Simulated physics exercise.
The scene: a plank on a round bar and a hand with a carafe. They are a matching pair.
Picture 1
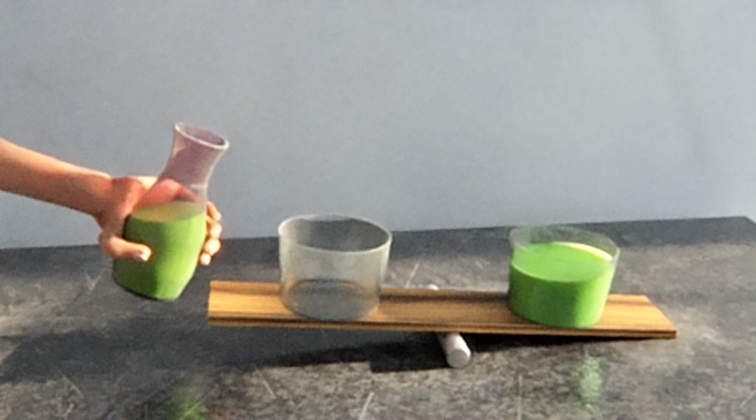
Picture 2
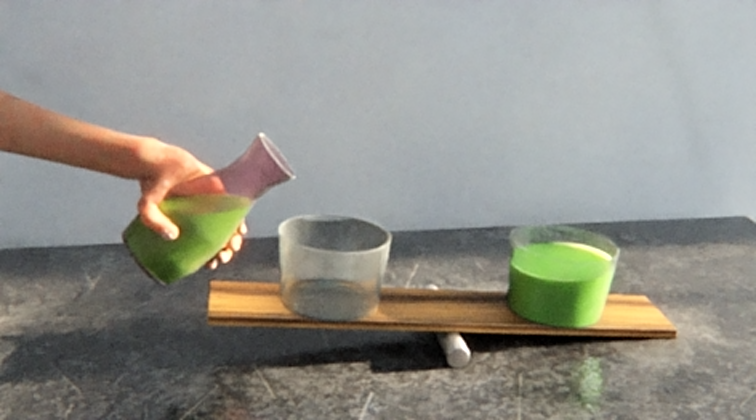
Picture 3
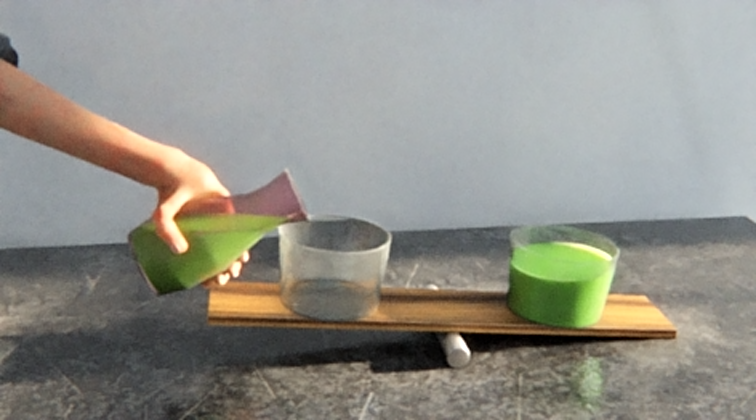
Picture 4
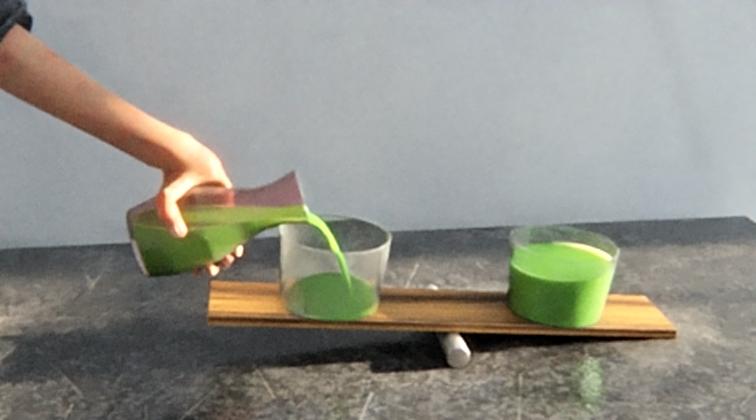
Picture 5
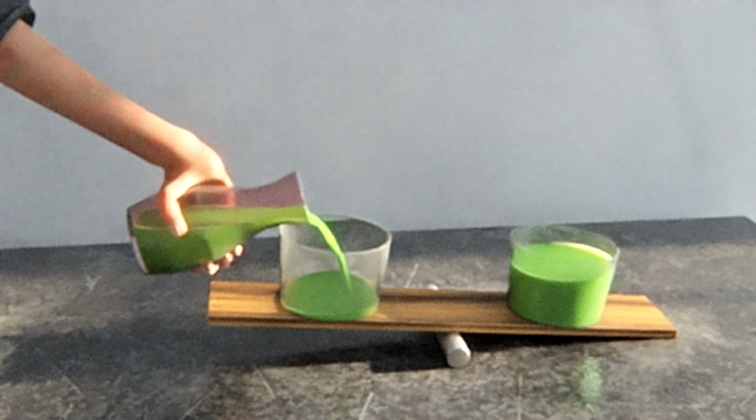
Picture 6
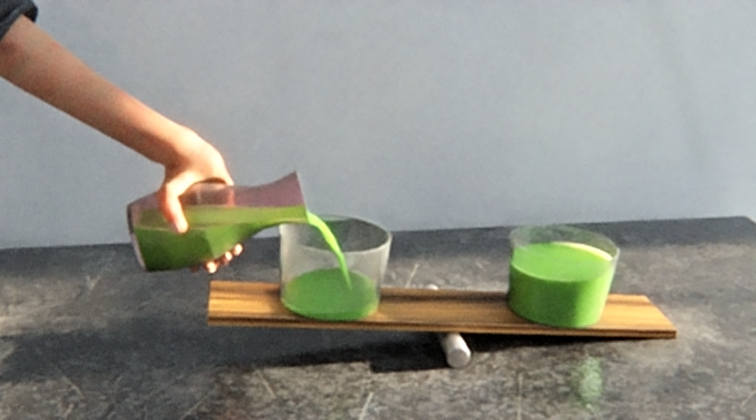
A hand tilted a carafe of green juice and poured a stream into the empty left tub on a plank over a round bar, while the fuller right tub stayed on the low side.
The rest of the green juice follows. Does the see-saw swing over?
The plank does not move.
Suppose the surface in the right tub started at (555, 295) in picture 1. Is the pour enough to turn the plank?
Verdict: Goes down there.
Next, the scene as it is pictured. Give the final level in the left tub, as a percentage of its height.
I make it 55 per cent.
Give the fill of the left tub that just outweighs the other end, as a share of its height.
Close to 70 %.
A moment on, the left tub is about a third full; the plank leans as before.
Further on, the left tub is about half full; the plank leans as before.
When it is over, the left tub is about half full; the plank leans as before.
